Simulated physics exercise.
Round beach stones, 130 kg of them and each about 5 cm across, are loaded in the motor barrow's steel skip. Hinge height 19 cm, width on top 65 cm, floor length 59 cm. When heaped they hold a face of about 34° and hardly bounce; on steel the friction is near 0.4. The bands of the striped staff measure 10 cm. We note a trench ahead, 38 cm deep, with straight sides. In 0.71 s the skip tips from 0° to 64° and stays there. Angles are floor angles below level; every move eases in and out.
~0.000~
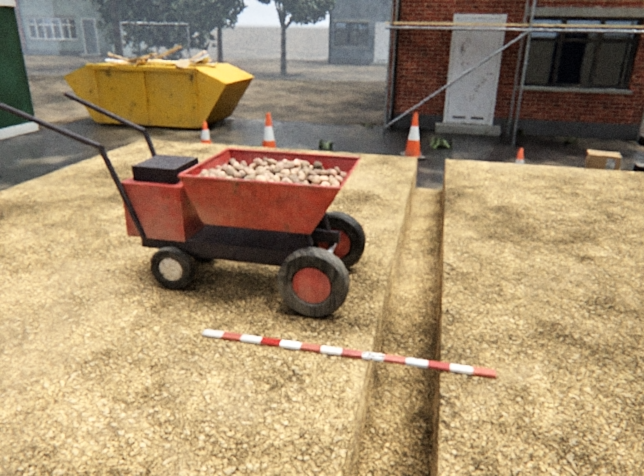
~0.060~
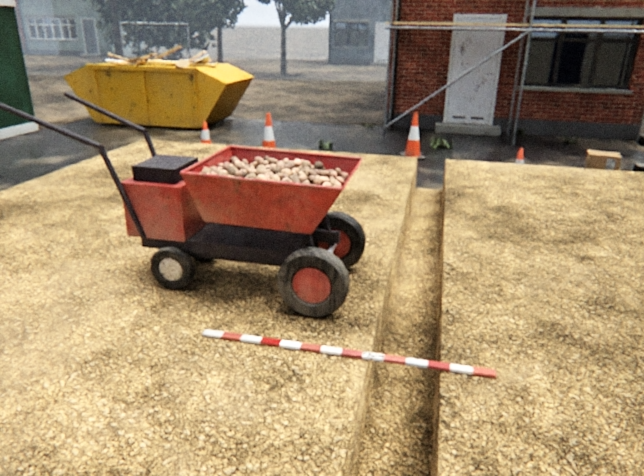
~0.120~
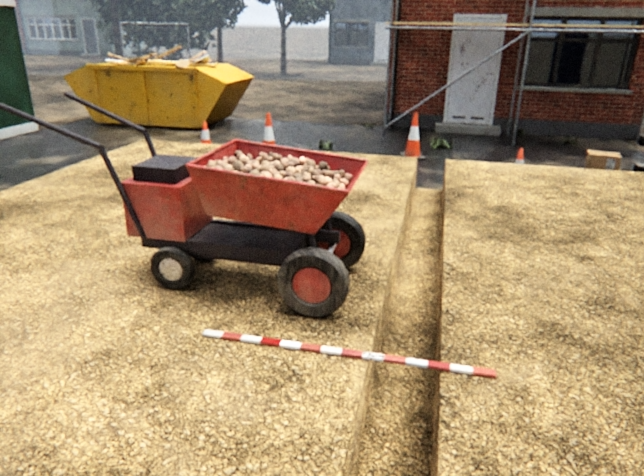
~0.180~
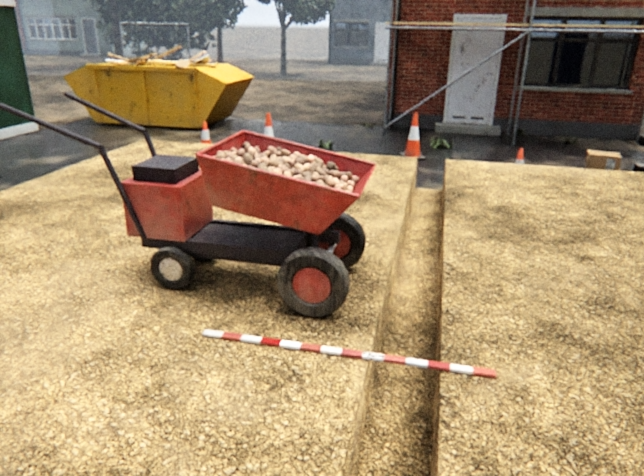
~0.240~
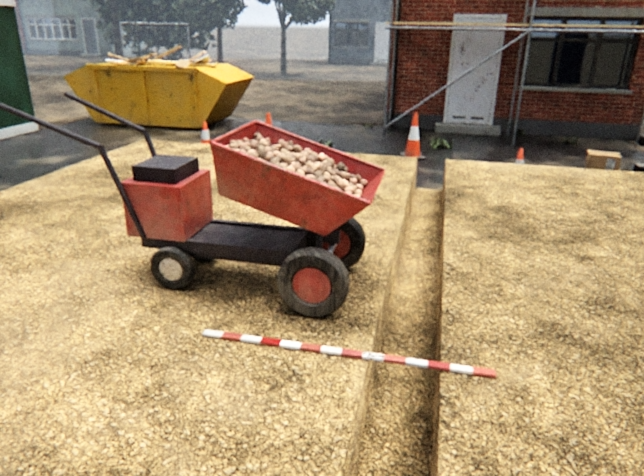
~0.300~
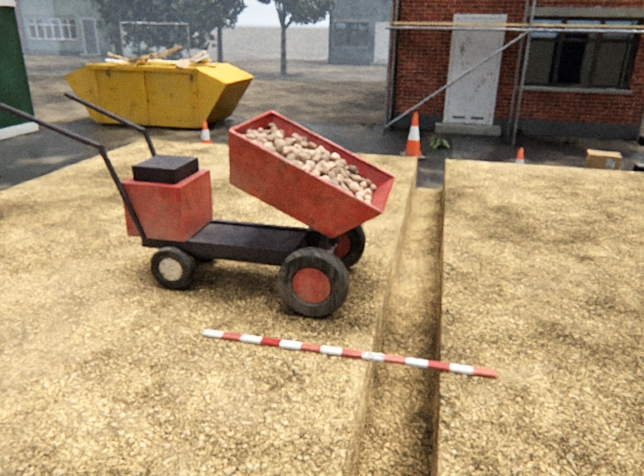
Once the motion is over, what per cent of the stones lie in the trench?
28 %.
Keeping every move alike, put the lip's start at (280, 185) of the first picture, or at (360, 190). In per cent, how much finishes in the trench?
I'd expect close to 70 per cent at the first and 15 per cent at the second.
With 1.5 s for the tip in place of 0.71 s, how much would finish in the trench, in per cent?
It'd be some 40 per cent.
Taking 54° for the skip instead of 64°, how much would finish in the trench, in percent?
In that case near 15 per cent.
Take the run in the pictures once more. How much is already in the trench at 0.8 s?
5 per cent or so by then.
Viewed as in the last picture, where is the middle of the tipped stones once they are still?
I'd point somewhere around (477, 304).
After 0.5 s the floor is at 54°; 100 % in the skip; the foremost stones are at (403, 235).
After 0.8 s the floor is at 64°; 77 % in the skip, 7 % in the trench, 16 % past the trench; the foremost stones are at (485, 289).
After 1.2 s the floor is at 64°; 36 % in the skip, 8 % in the trench, 56 % past the trench; the foremost stones are at (612, 321).
After 3.1 s the floor is at 64°; 14 % in the skip, 28 % in the trench, 58 % past the trench; the foremost stones are past the picture's edge.
